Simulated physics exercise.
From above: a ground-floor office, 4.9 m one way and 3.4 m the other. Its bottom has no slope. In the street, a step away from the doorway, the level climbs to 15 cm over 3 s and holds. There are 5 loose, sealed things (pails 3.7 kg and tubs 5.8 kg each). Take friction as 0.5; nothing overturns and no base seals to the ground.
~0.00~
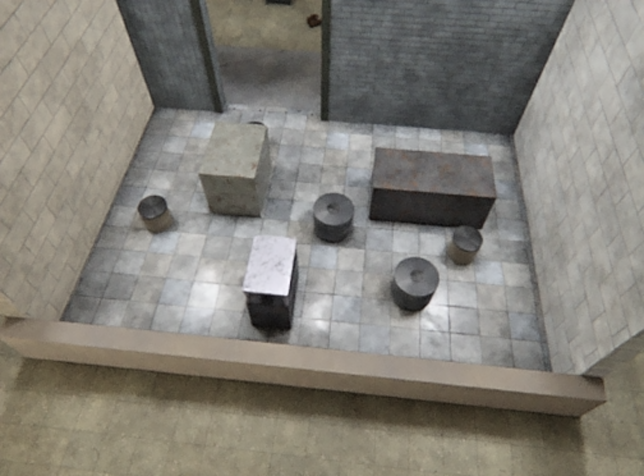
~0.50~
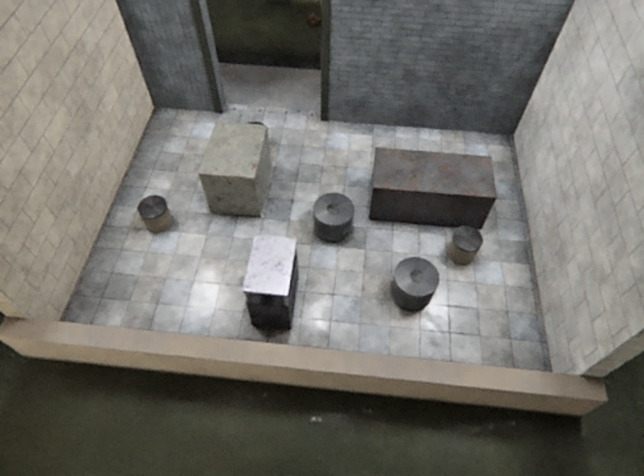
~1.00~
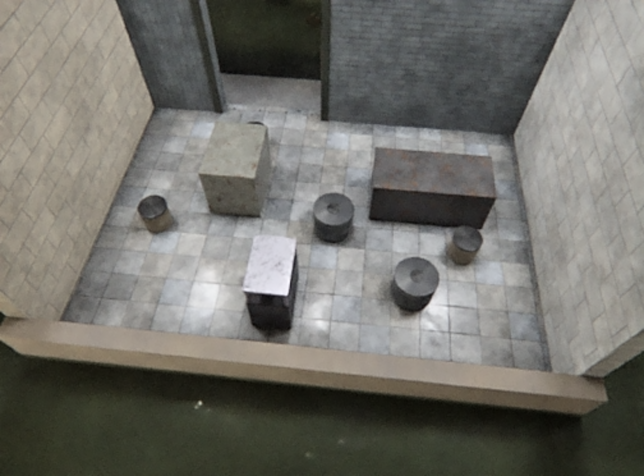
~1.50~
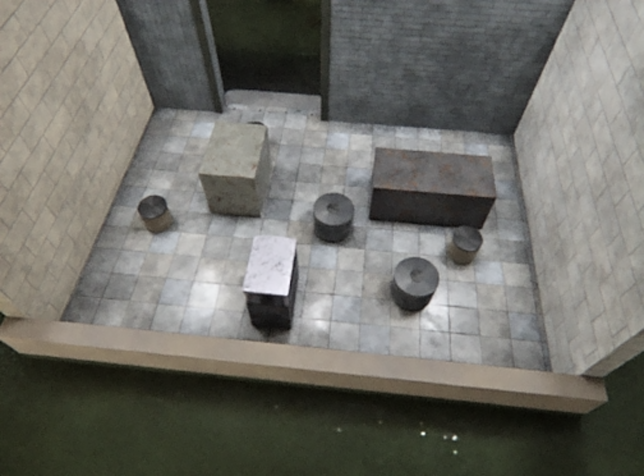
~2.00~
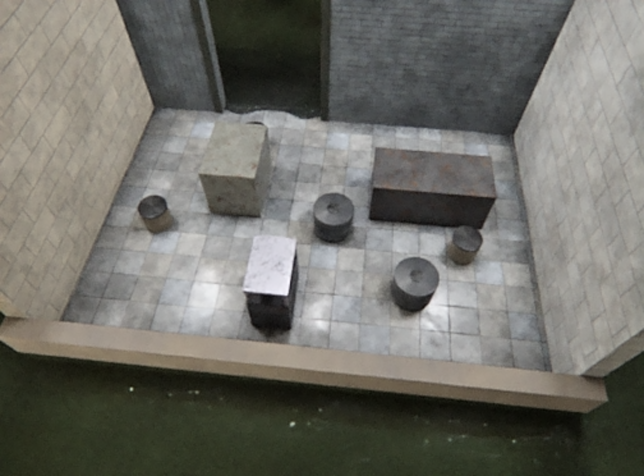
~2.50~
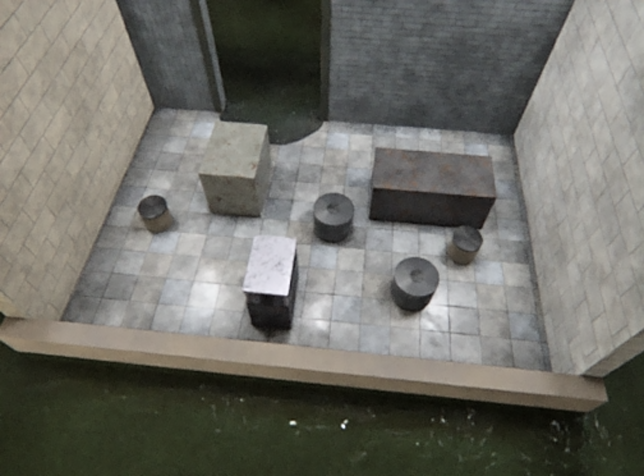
A walled room with a tiled floor, blocks and round containers stayed still while dark greenish water covered the ground outside, then crept through the doorway at the back and spread slightly onto the tiles.
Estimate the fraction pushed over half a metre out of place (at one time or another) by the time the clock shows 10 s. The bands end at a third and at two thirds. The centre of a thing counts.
It is one to two thirds.
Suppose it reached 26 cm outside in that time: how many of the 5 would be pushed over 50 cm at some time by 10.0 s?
Then 5.
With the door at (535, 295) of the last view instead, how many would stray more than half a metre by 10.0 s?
In that case 4 of them.
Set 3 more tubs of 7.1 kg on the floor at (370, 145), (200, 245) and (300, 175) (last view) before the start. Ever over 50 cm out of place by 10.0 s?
In turn: Short of it, short of it, more.
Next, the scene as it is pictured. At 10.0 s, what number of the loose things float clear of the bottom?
At that moment 3.
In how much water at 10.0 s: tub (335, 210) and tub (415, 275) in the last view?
Roughly 4 and 3 cm.
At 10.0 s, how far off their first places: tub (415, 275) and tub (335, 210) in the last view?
In that order: 10 cm, 200 cm.
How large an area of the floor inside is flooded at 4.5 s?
Some 5.5 m2.
After 3.5 s 0 of 5 are over 50 cm from their spots; 1 afloat.
After 4.5 s 0 of 5 are over 50 cm from their spots; 1 afloat.
After 7.0 s 2 of 5 are over 50 cm from their spots; 2 afloat.
After 10.0 s 2 of 5 are over 50 cm from their spots, and 2 have been at some point; 3 afloat.
